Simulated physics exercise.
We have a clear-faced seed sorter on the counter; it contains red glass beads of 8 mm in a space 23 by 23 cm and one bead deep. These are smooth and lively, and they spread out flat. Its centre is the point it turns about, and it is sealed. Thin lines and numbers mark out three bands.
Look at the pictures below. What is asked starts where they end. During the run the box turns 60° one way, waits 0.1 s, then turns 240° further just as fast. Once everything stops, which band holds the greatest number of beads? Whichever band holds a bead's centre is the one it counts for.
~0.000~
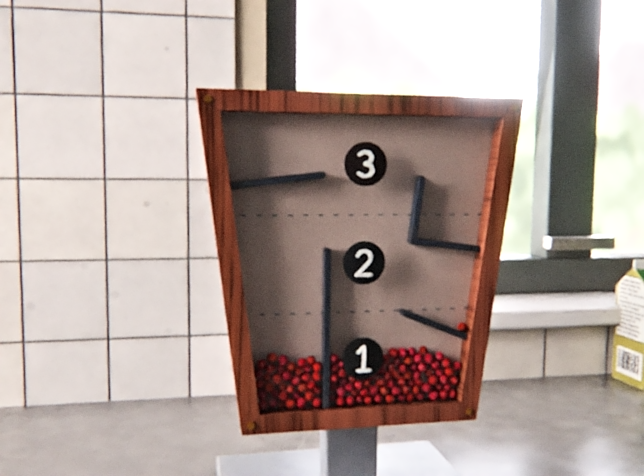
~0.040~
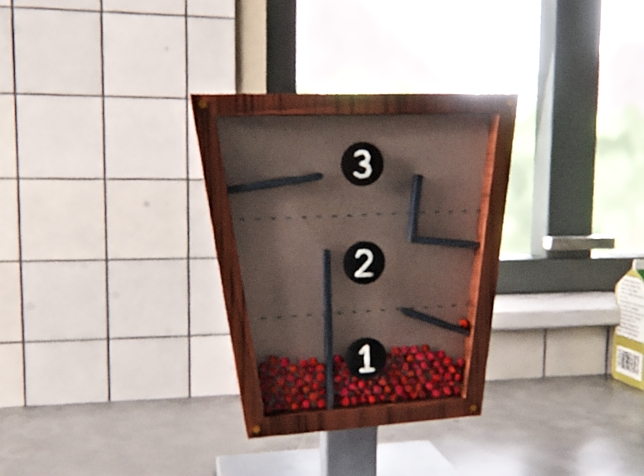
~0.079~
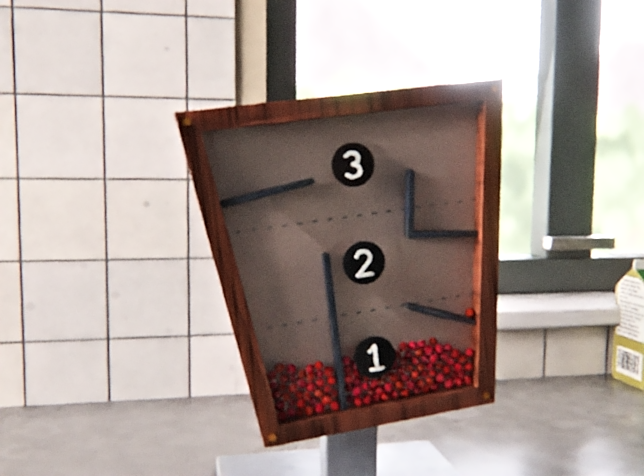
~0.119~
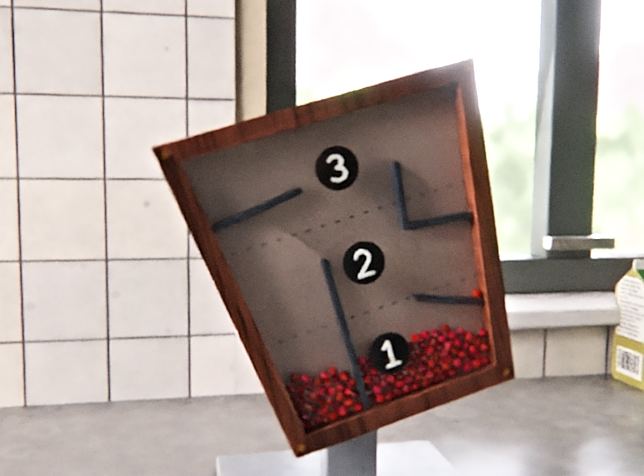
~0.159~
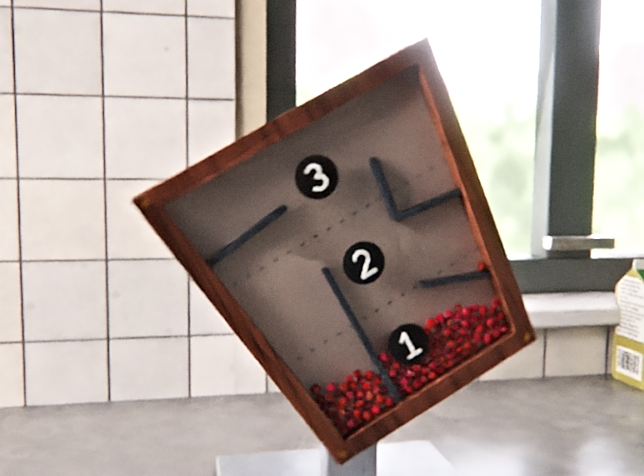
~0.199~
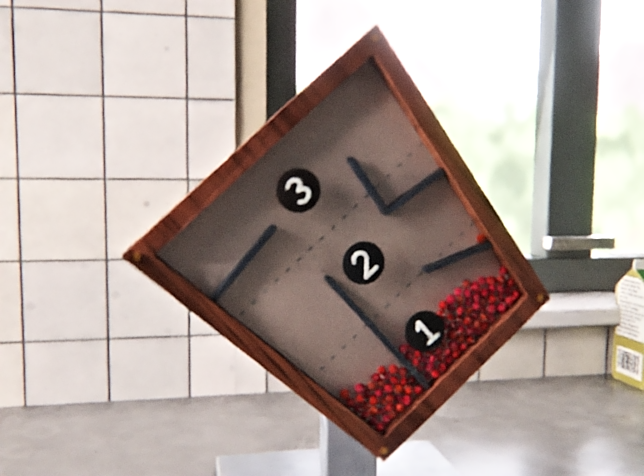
3.
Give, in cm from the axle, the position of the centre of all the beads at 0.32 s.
Some 8 cm right and 5 cm below.
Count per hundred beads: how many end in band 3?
Something like 50 per cent finishes there.
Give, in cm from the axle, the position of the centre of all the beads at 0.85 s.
Some 1 cm right and 2 cm below.
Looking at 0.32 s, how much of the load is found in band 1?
Roughly 100 per cent of it.
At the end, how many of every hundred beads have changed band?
Roughly 85 per cent.
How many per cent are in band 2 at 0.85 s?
Around 40 per cent.
By 0.32 s, it stands 60° anticlockwise; the beads' middle is 8 cm right of and 5 cm below the centre; no. 1, 100 %.
By 0.85 s, it stands 180° anticlockwise; the beads' middle is 1 cm right of and 2 cm below the centre; no. 1, 20 %, no. 2, 40 %, no. 3, 40 %.
By 1.28 s, it has come round 300° anticlockwise; the beads' middle is 8 cm right of and 4 cm below the centre; no. 1, 10 %, no. 2, 25 %, no. 3, 65 %.
All still by 2.2 s, it has come round 300° anticlockwise; no. 1, 15 %, no. 2, 35 %, no. 3, 50 %.
